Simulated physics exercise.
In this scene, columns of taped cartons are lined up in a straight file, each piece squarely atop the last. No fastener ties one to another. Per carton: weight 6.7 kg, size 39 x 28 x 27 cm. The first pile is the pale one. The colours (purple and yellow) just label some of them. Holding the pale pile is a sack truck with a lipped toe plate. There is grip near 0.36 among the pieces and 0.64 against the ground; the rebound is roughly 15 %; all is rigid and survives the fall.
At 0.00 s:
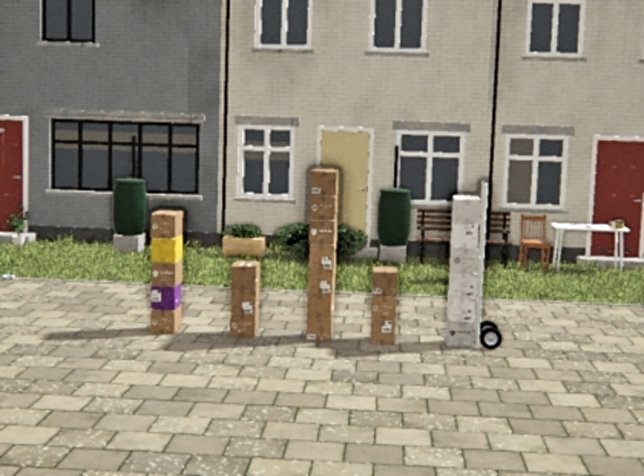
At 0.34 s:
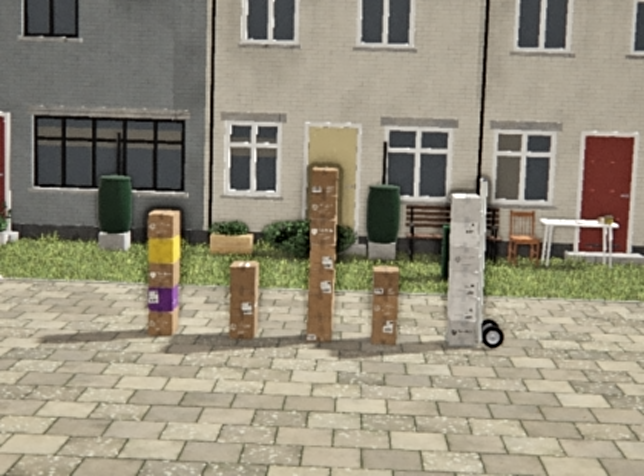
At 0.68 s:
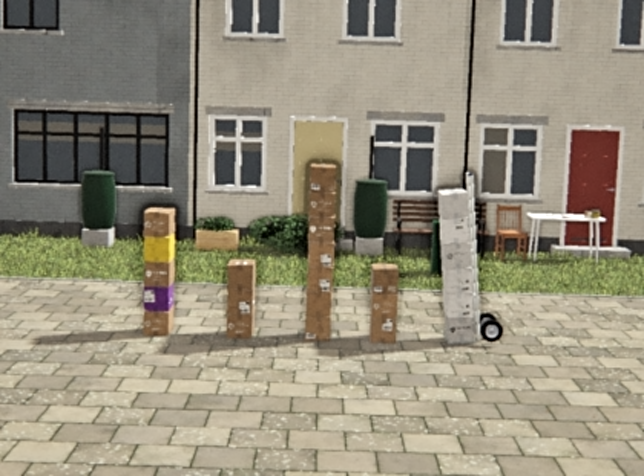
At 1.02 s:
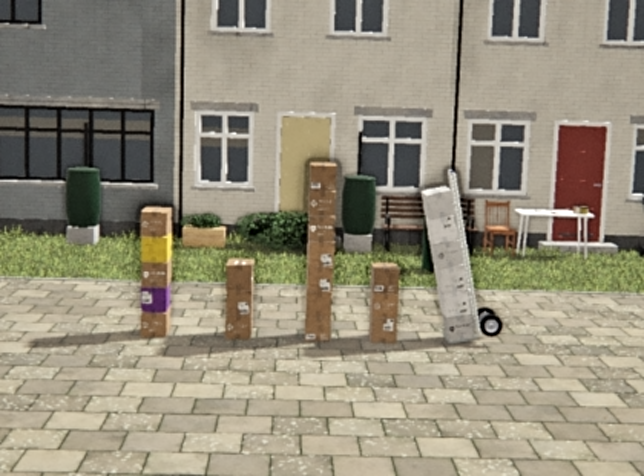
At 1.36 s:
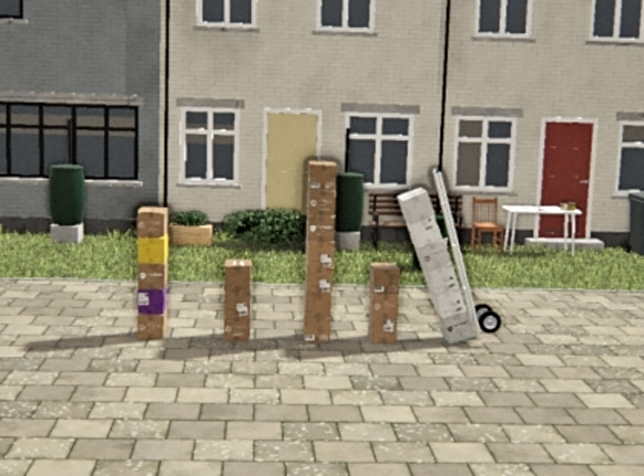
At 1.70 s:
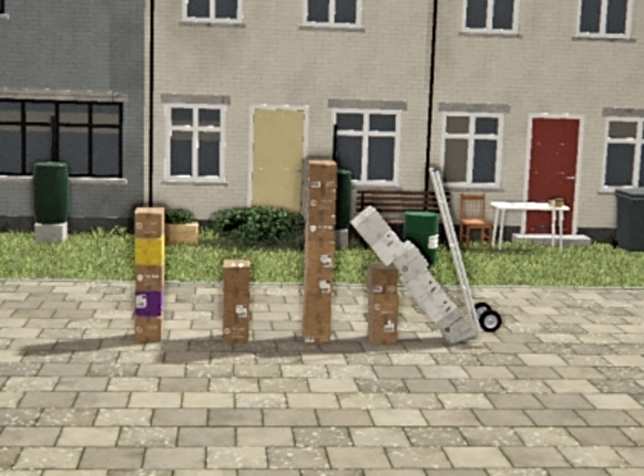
A pale stack of boxes tips left off a hand truck and leans over a short brown stack.
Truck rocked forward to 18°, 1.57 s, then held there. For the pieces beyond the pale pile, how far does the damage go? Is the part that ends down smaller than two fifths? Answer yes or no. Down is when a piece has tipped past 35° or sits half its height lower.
Yes, under two fifths are down.
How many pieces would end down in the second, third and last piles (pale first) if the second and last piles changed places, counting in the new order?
Second 4, third 7, last 2.
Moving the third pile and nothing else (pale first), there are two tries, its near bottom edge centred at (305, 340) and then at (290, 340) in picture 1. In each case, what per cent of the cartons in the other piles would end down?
You'd get 20 percent the first time and 10 percent the second.
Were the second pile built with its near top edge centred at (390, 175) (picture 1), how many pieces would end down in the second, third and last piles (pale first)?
Counts down - second: 7; third: 6; last: 5.
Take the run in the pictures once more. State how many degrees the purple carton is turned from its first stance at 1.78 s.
Tilt: Approx. 0°.
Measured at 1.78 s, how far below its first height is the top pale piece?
40 cm lower.
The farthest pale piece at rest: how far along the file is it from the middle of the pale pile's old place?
I'd put it at close to 130 cm.
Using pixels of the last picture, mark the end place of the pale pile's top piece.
(347, 262).
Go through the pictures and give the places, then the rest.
In the first picture (each place is the centre of the face we see best; the camera moves round a little), truck frame (484, 216) 0° forward; purple carton (163, 299); yellow carton (163, 251); the others all in place.
In the second picture, truck frame (484, 214) 1° forward; yellow carton (161, 251).
In the third picture, truck frame (473, 209) 6° forward, top of the pale pile leaning 6°; purple carton (156, 299); the others all in place.
In the fourth picture, truck frame (458, 206) 12° forward, top of the pale pile leaning 12°; yellow carton (154, 250); the others all in place.
In the fifth picture, truck frame (447, 205) 17° forward, top of the pale pile leaning 21°; purple carton (150, 302); the others all in place.
In the sixth picture, truck frame (445, 204) 18° forward, top of the pale pile leaning 41°; purple carton (148, 304); yellow carton (149, 252); one has shifted.
By 1.78 s, 6 of the pale pile down; none of the 18 other cartons down, 1 disturbed.
By 1.98 s, 6 of the pale pile down; none of the 18 other cartons down, 7 disturbed.
By 2.52 s, 6 of the pale pile down; none of the 18 other cartons down, 10 disturbed.
By 3.02 s, 6 of the pale pile down; none of the 18 other cartons down, 4 disturbed.
When it is over (4.3 s), 6 of the pale pile down; none of the 18 other cartons down, 5 disturbed; purple carton unmoved; yellow carton unmoved. That is 0 per cent. In pixels of the last frame, middles, purple carton near (149, 300), yellow carton near (150, 249).
